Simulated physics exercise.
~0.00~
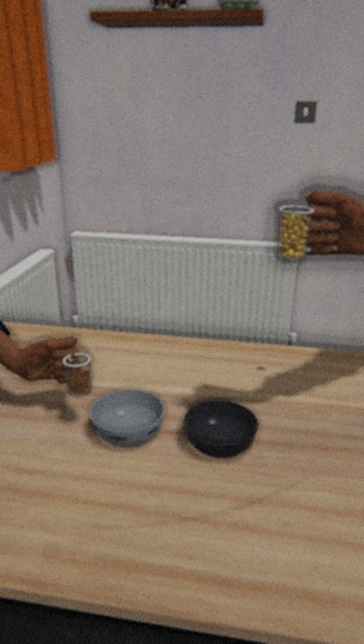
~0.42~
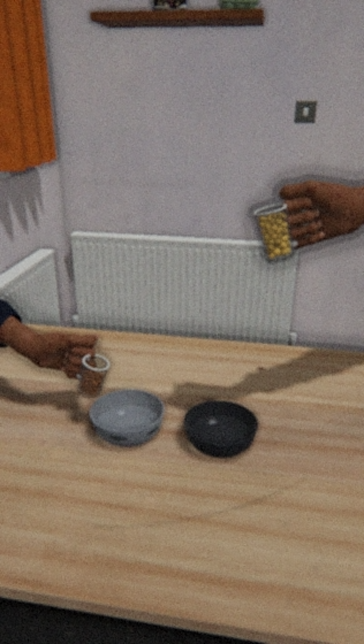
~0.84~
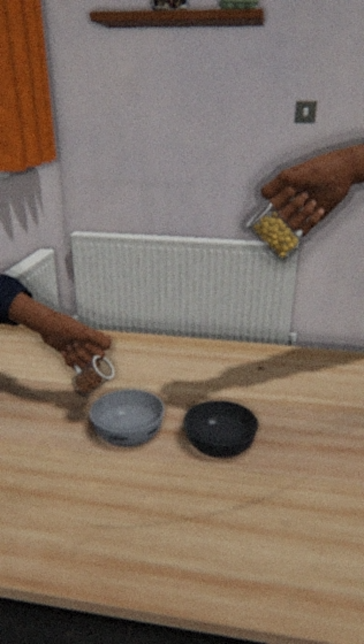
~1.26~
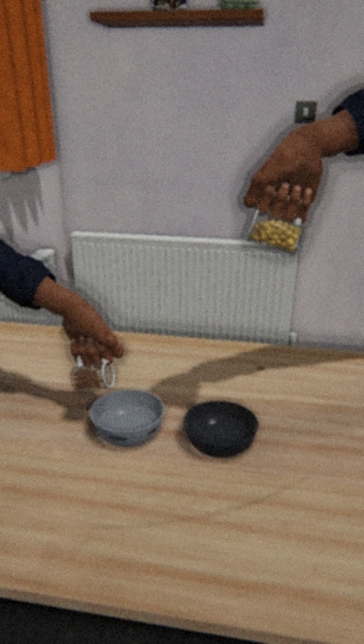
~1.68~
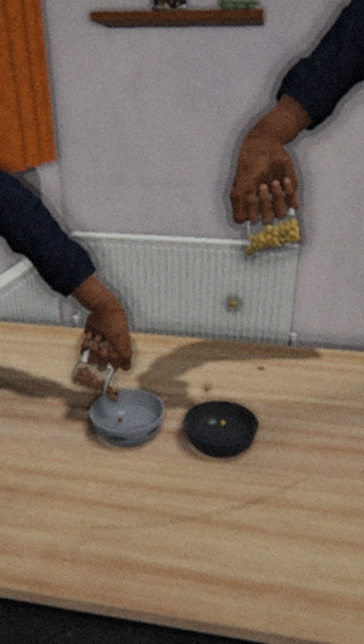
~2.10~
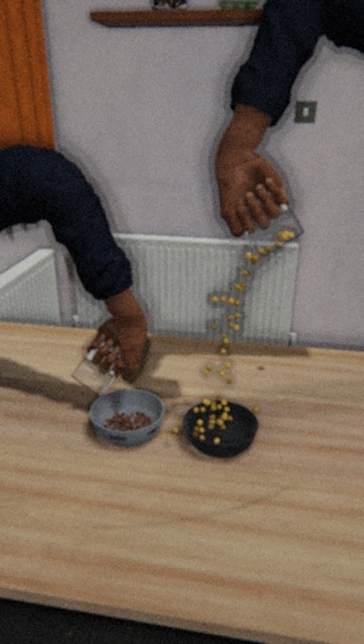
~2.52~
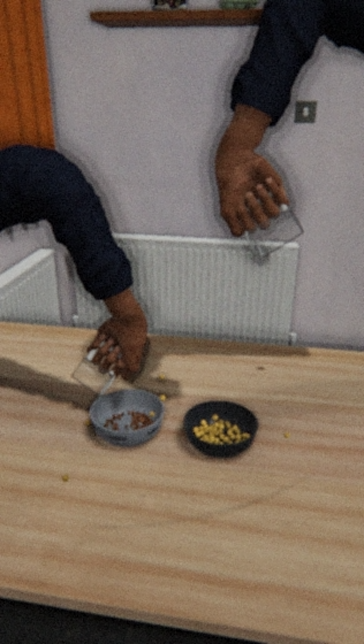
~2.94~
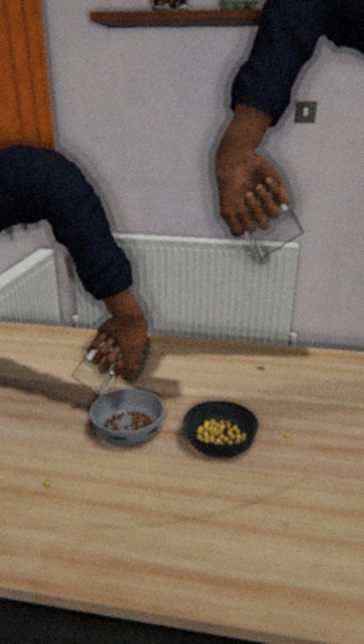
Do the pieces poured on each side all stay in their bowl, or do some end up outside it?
The brown pieces on the left all end up in the grey bowl, while several of the yellow ones on the right get away from the black bowl.
Over a wooden table, two hands tip cups into bowls, and a few yellow pieces miss.
